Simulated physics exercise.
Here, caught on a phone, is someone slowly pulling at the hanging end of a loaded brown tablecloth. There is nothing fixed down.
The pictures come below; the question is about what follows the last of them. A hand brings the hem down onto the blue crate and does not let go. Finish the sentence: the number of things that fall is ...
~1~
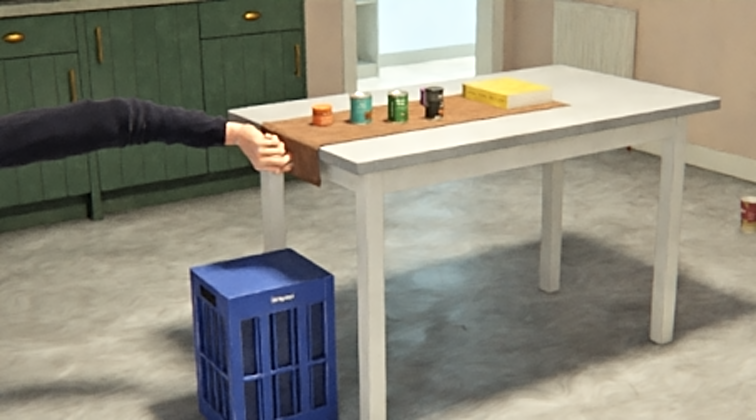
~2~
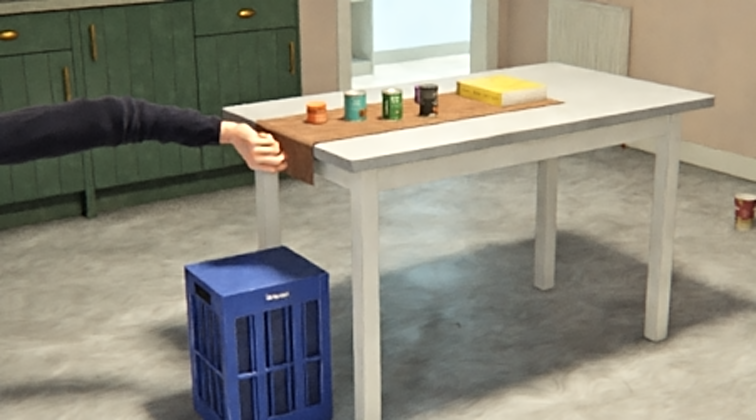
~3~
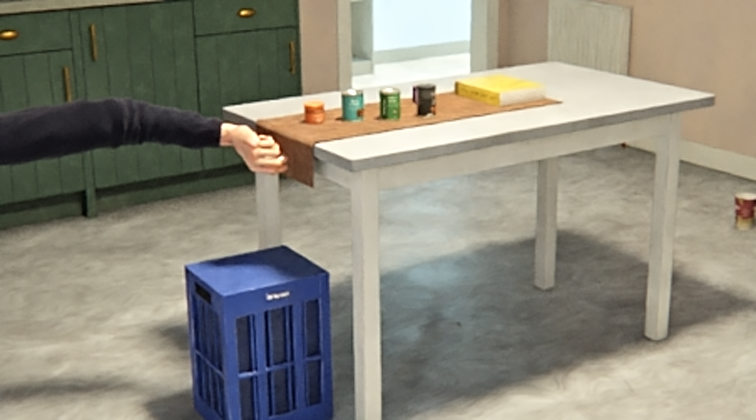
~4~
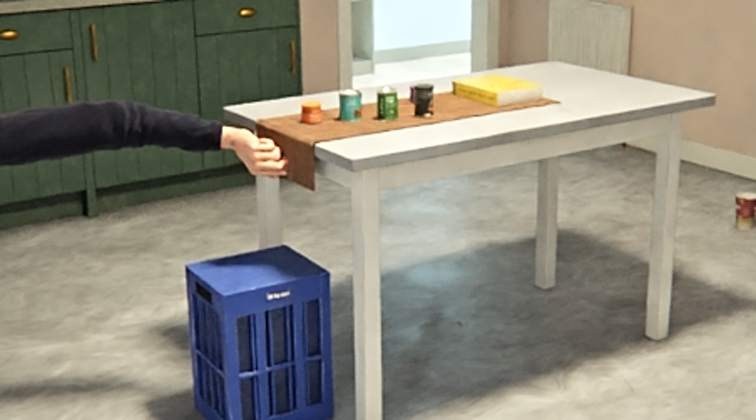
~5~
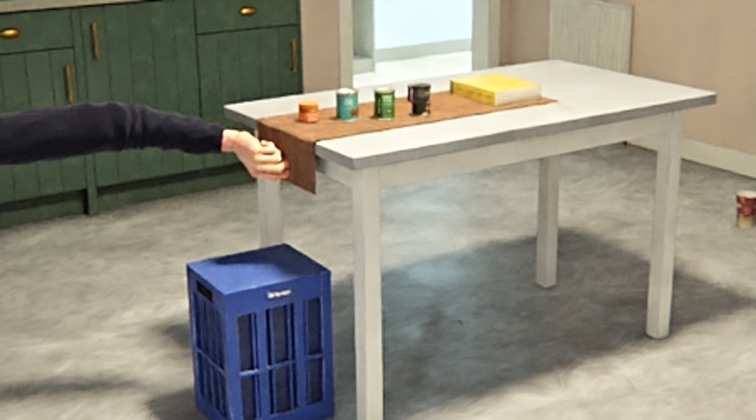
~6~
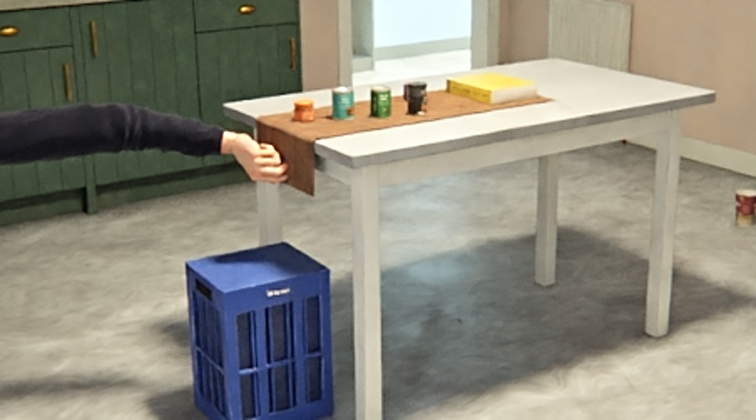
The number of things that fall is two.
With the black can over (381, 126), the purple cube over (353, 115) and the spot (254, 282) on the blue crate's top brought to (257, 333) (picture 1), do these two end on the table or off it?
As for the black can, it leaves the top; as for the purple cube, it leaves the top.
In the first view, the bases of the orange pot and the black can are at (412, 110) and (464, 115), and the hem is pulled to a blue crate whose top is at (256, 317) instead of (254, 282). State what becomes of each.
In the end the orange pot rides it out; meanwhile the black can rides it out.
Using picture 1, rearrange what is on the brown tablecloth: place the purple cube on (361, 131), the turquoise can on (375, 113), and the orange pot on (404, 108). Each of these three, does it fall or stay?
Record - purple cube lost; turquoise can retained; orange pot retained.
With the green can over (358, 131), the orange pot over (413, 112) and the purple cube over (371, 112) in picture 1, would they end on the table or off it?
The green can tumbles off; the orange pot does not fall; the purple cube survives.
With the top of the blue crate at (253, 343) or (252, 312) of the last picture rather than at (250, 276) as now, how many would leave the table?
Counts: 4 / 3.
Soon after, hem near (285, 204); all still up.
Then, hem near (286, 237); orange pot gone.
Further on, hem on the crate; orange pot and turquoise can gone.
At rest, hem on the crate; orange pot and turquoise can gone. The answer is two.
